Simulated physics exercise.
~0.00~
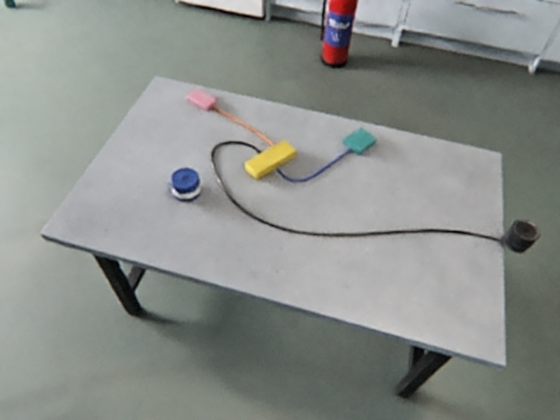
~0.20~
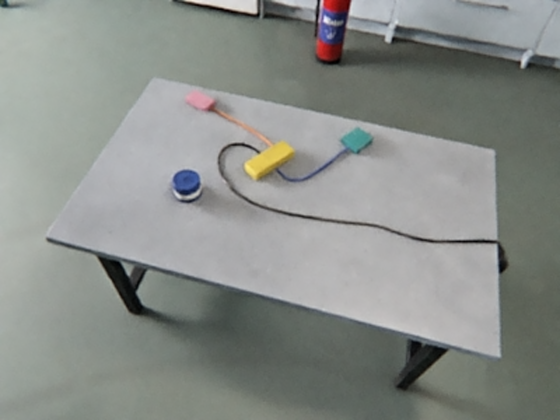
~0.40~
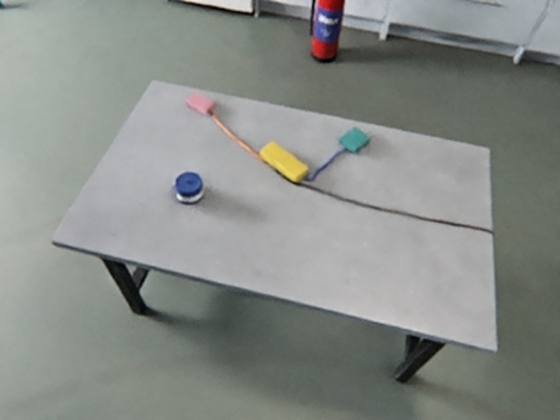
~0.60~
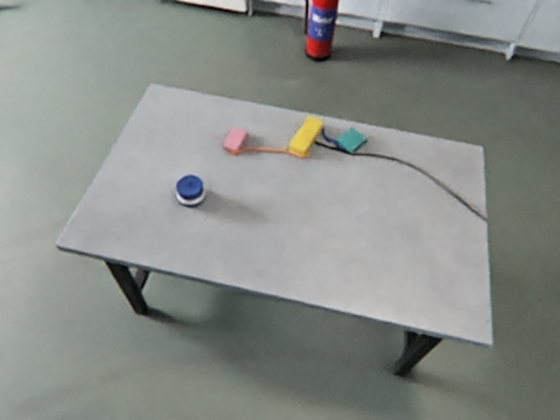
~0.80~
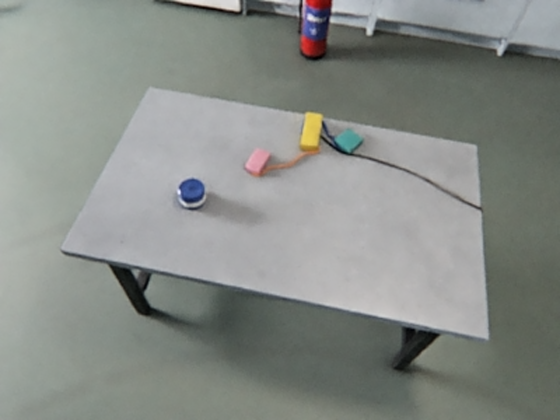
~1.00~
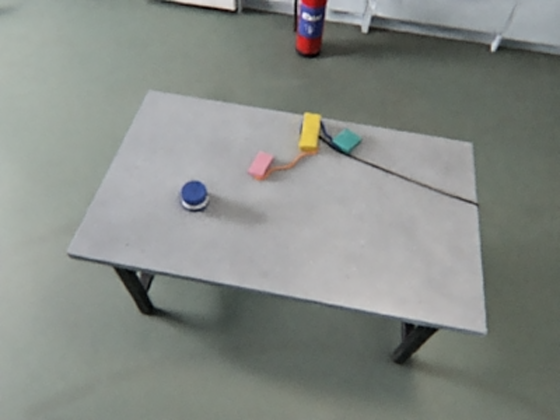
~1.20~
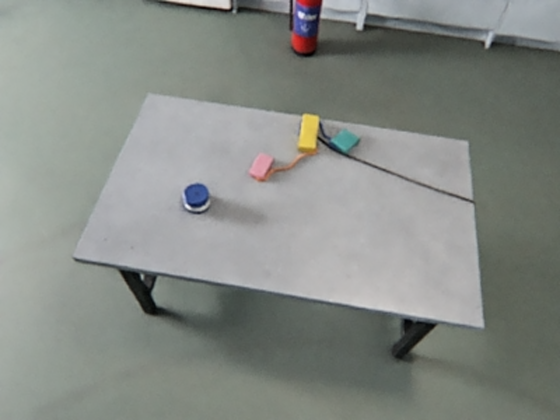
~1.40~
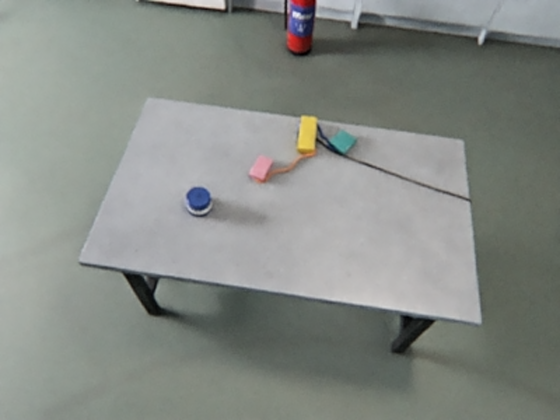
On a grey table, a dark cylindrical object drops off the right edge on a black cable, dragging the yellow block toward the back and the pink block rightward on its orange cable, until both rest near the teal block while the blue canister stays put.
